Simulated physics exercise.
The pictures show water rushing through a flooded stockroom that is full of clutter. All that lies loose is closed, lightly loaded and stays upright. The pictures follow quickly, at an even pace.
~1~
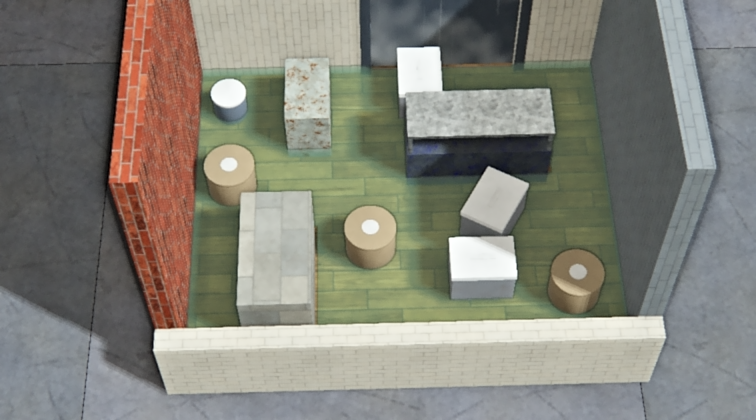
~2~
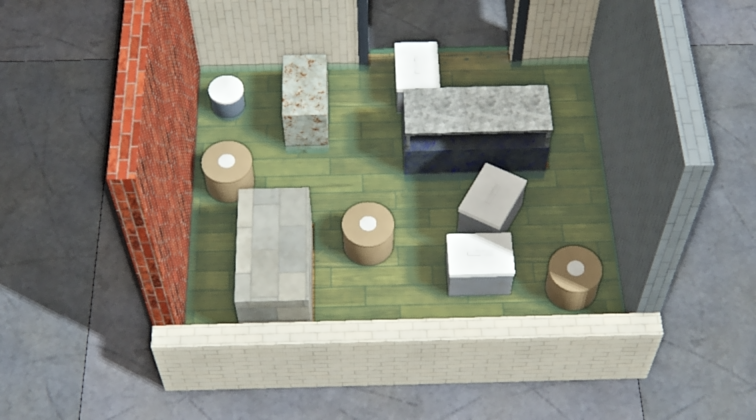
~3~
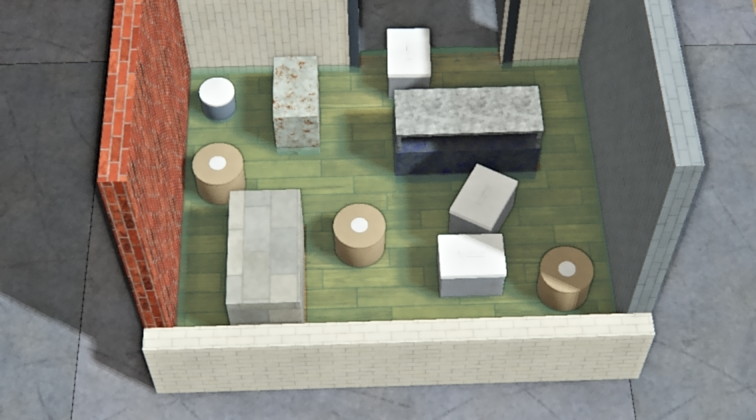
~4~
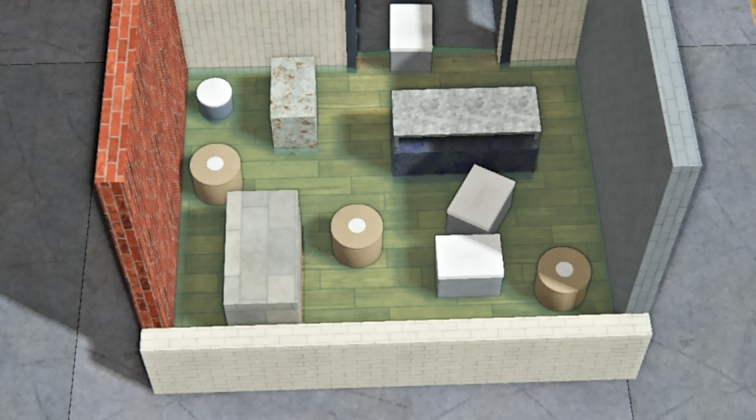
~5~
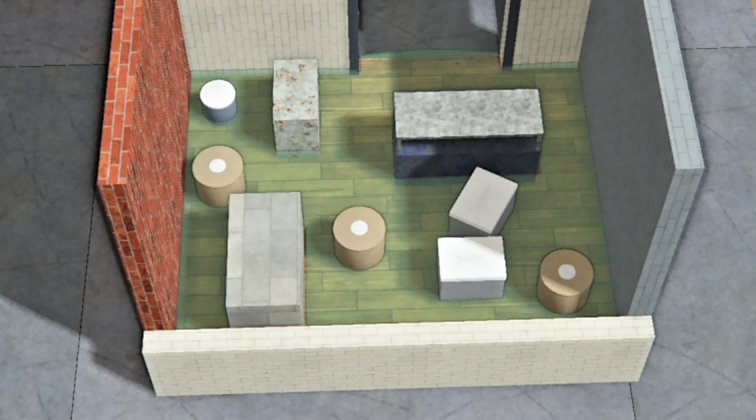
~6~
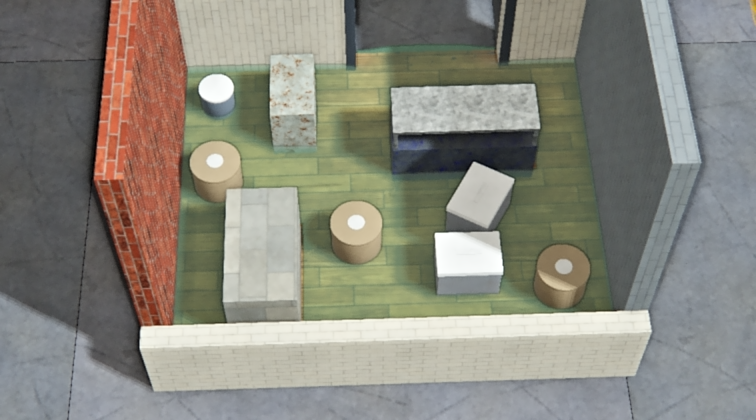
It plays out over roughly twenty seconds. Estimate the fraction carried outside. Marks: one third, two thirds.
It is from one to two thirds.
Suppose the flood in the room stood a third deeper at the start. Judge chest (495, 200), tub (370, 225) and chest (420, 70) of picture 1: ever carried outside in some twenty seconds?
One after the other: Left behind, through, through.
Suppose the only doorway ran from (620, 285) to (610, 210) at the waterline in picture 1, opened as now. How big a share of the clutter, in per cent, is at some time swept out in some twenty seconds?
About 60 per cent.
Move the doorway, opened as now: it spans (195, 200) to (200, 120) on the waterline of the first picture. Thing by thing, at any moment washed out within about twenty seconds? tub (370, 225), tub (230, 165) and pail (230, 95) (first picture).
One after the other: Out, washed out, through.
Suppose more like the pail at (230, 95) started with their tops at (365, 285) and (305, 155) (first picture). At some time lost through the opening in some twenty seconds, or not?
In that order: Inside, yes.
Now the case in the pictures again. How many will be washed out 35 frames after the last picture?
I count 2.
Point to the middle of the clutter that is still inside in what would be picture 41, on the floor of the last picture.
Near (450, 172).
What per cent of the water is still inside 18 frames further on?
Close to 62 %.
A moment on, 1 of 7 are out; 6 afloat.
Next, 1 of 7 are out; 6 afloat.
Later, 2 of 7 are out; 4 afloat.
In the end, 3 of 7 are out; 3 afloat.
